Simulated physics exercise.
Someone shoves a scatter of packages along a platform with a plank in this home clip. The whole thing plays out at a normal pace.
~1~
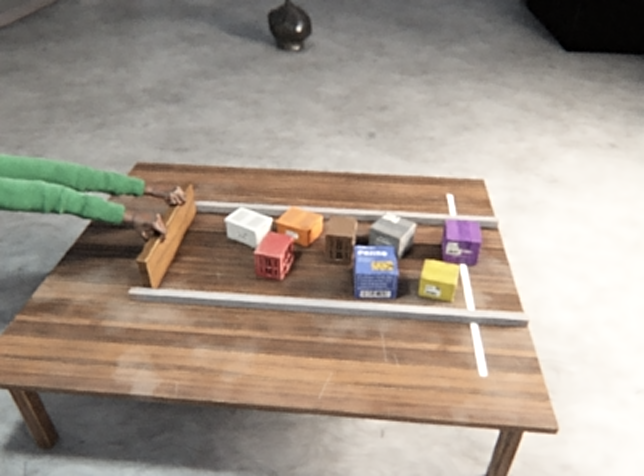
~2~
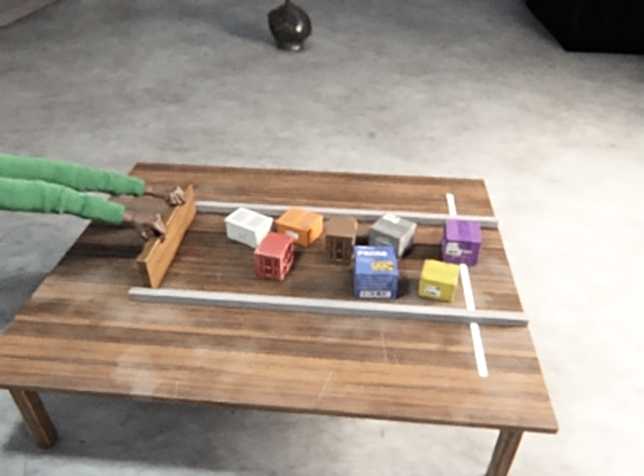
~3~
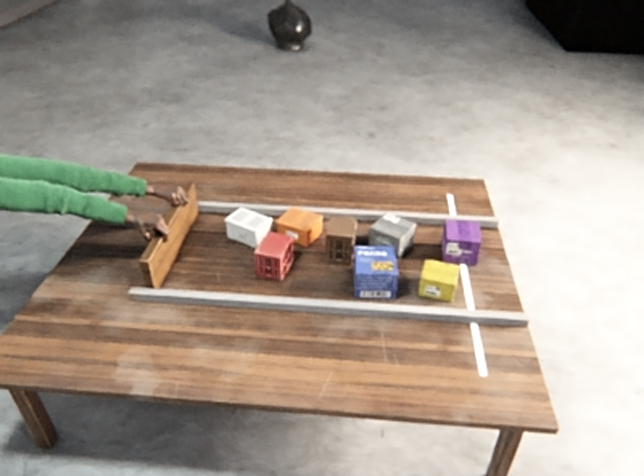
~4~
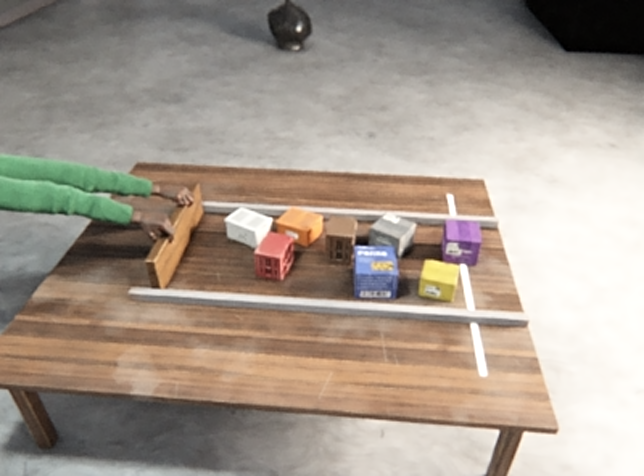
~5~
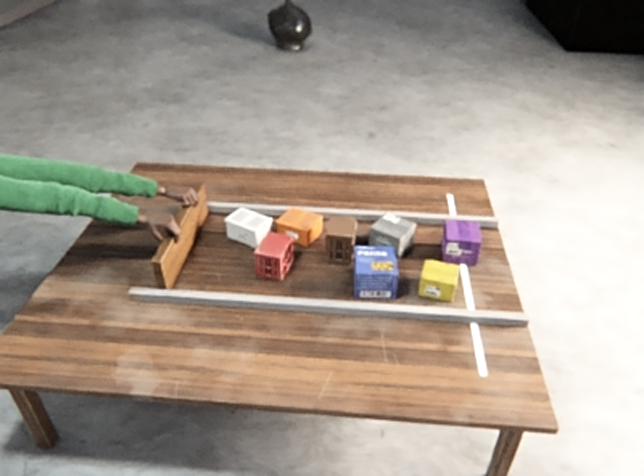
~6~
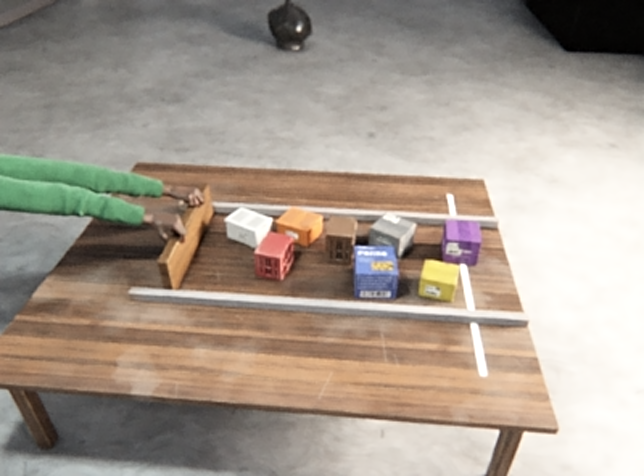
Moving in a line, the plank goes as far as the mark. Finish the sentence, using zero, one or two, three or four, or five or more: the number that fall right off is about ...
The number that fall right off is about three or four.
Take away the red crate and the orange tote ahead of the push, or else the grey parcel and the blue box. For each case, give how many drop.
That makes 3 fallen, then 2 fallen in the other try.
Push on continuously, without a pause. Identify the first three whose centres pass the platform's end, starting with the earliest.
Sequence: Purple parcel, then yellow parcel, then grey parcel.
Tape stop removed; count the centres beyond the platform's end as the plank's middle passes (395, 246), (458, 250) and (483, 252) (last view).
Per position: 1 / 4 / 6.
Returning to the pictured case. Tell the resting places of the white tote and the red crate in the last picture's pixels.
Roughly at (480, 235) and at (481, 267), in that order.
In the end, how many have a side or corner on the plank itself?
Contact count: 2.
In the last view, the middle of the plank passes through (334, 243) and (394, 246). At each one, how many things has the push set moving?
7 at one spot and 8 at the other.
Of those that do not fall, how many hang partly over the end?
The overhang total is 2.
A little later, none off yet; purple parcel at rest near (461, 242); yellow parcel at rest near (439, 281); grey parcel moving near (394, 237).
When it is over, the number that fall off is three or four; down, orange tote, grey parcel, yellow parcel and purple parcel.
